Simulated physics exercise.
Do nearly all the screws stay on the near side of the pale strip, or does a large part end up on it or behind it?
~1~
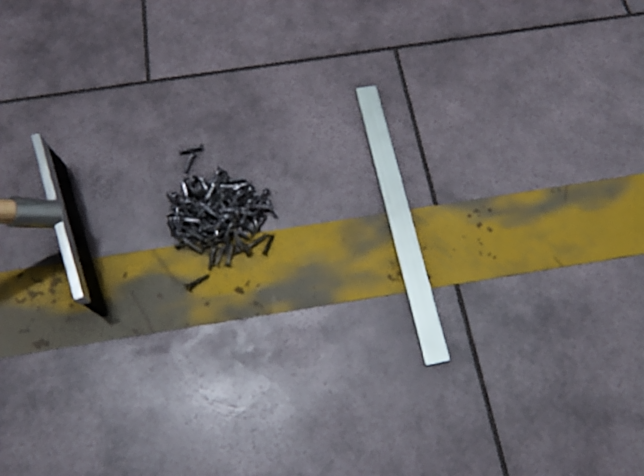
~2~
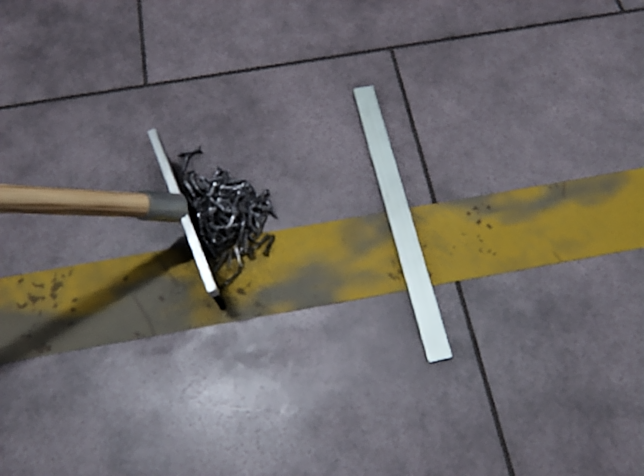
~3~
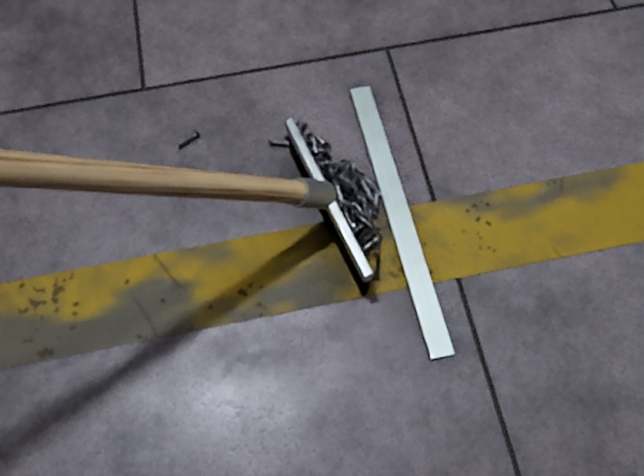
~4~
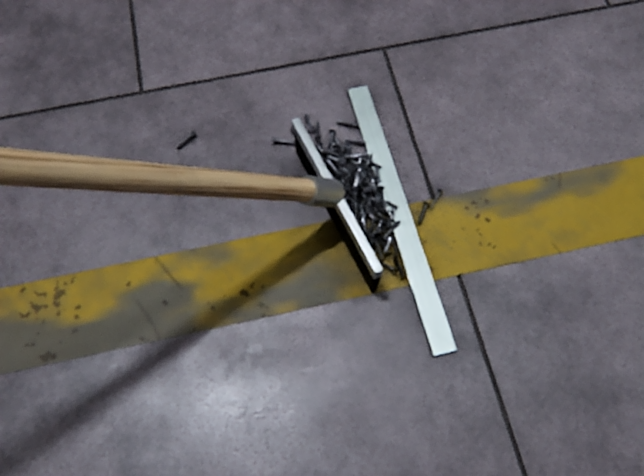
Nearly all of the screws stay on the near side of the strip, most of them bunched in front of the squeegee. Only a small share ends up on the strip or straight behind it.
